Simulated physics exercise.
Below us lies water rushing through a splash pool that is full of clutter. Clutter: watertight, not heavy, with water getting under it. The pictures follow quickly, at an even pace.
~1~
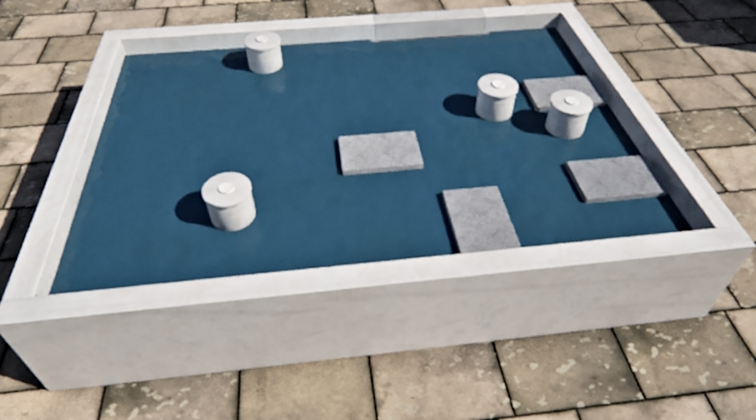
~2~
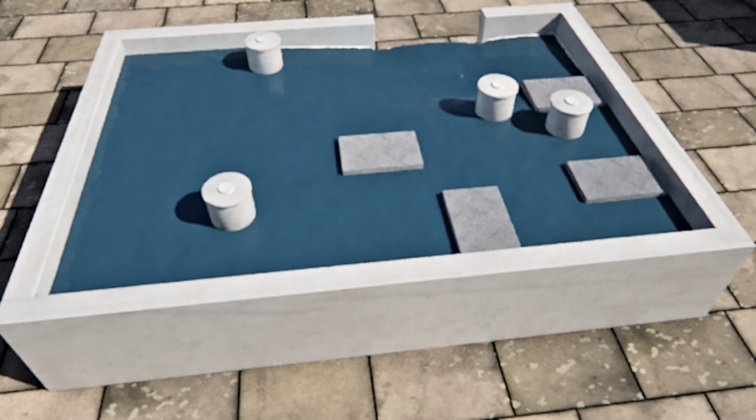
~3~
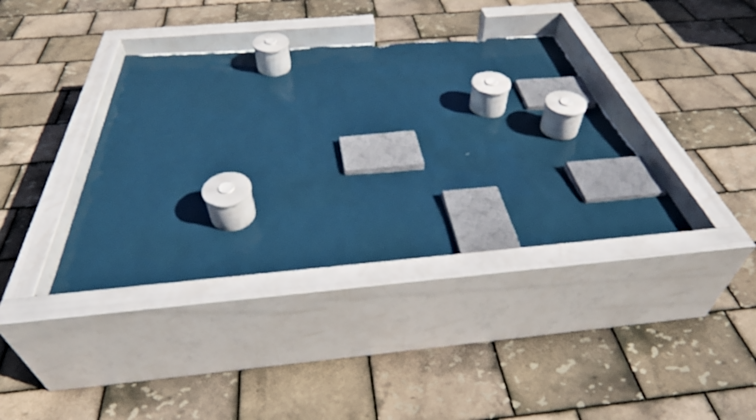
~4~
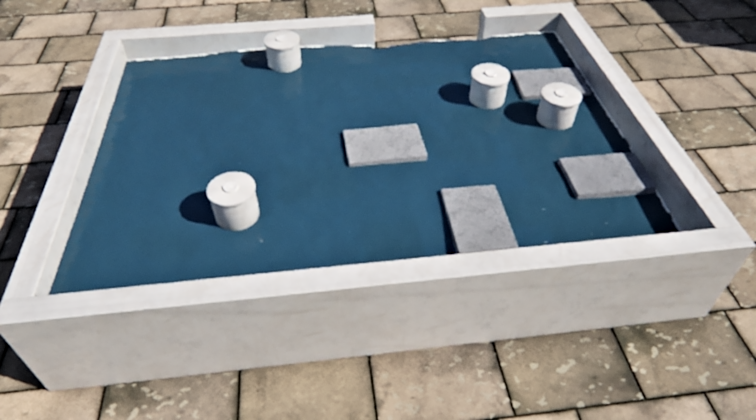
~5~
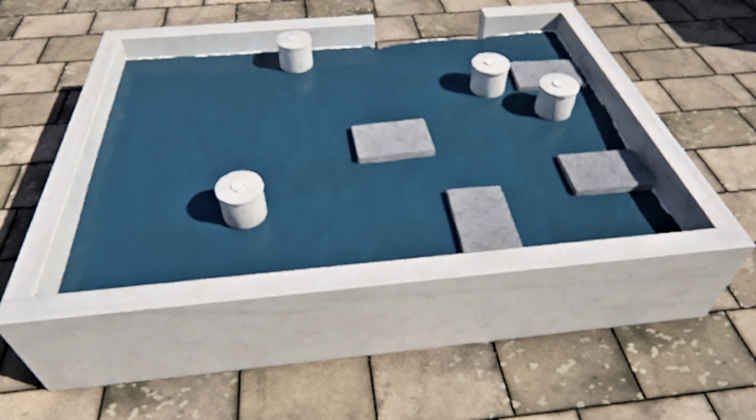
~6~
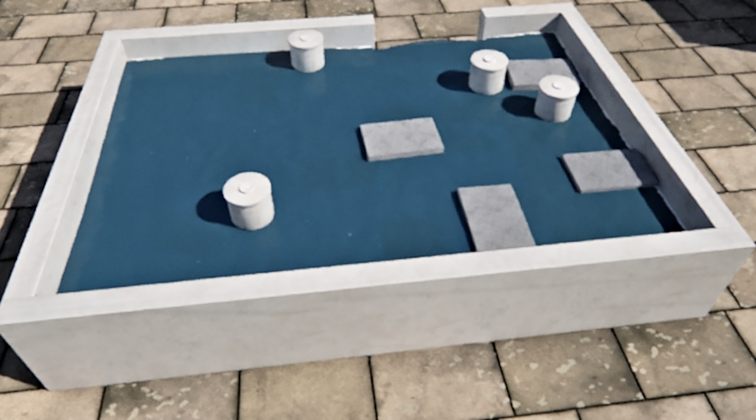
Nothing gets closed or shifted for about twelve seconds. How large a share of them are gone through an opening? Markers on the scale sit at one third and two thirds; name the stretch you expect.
The stretch between one and two thirds.
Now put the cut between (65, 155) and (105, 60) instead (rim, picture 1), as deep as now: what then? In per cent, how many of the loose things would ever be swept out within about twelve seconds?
I'd put it near 40 percent.
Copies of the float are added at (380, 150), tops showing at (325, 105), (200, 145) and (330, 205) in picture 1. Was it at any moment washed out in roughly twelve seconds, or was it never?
First escapes, second doesn't escape, third doesn't escape.
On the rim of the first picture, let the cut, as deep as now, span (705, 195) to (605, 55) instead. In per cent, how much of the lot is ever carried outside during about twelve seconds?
That would be near 80 per cent of the things.
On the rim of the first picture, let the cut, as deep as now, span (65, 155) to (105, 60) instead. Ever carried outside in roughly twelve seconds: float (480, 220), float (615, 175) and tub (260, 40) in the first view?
Going through them in sequence: Trapped, then trapped, then gets out.
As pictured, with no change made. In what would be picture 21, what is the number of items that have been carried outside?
I count 3.
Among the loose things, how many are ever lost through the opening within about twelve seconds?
So, 5 of them.
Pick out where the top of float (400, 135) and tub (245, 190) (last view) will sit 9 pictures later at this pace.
Around (428, 108) and (273, 189).
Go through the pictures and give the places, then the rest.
In the first frame, a tub at (498, 85), afloat; a float at (564, 91), afloat; 0 of 8 have shifted.
In the second frame, a tub at (498, 86), afloat; a float at (564, 91) floats; 0 of 8 have shifted.
In the third frame, a tub at (491, 83), afloat, close to its start; a float at (555, 91), afloat, close to its start; 3 of 8 have shifted.
In the fourth frame, a tub at (491, 74) floats, close to its start; a float at (551, 81), afloat, close to its start; 6 of 8 have shifted.
In the fifth frame, a tub at (491, 63) floats, close to its start; a float at (547, 73) floats, close to its start; 8 of 8 have shifted.
In the sixth frame, a tub at (490, 60), afloat, a stride from its start; a float at (542, 71), afloat, close to its start; 8 of 8 have shifted.
A moment on, 0 of 8 are out; 8 afloat.
Next, 3 of 8 are out; 5 afloat.
Later, 3 of 8 are out; 5 afloat.
In the end, 5 of 8 are out; 3 afloat.
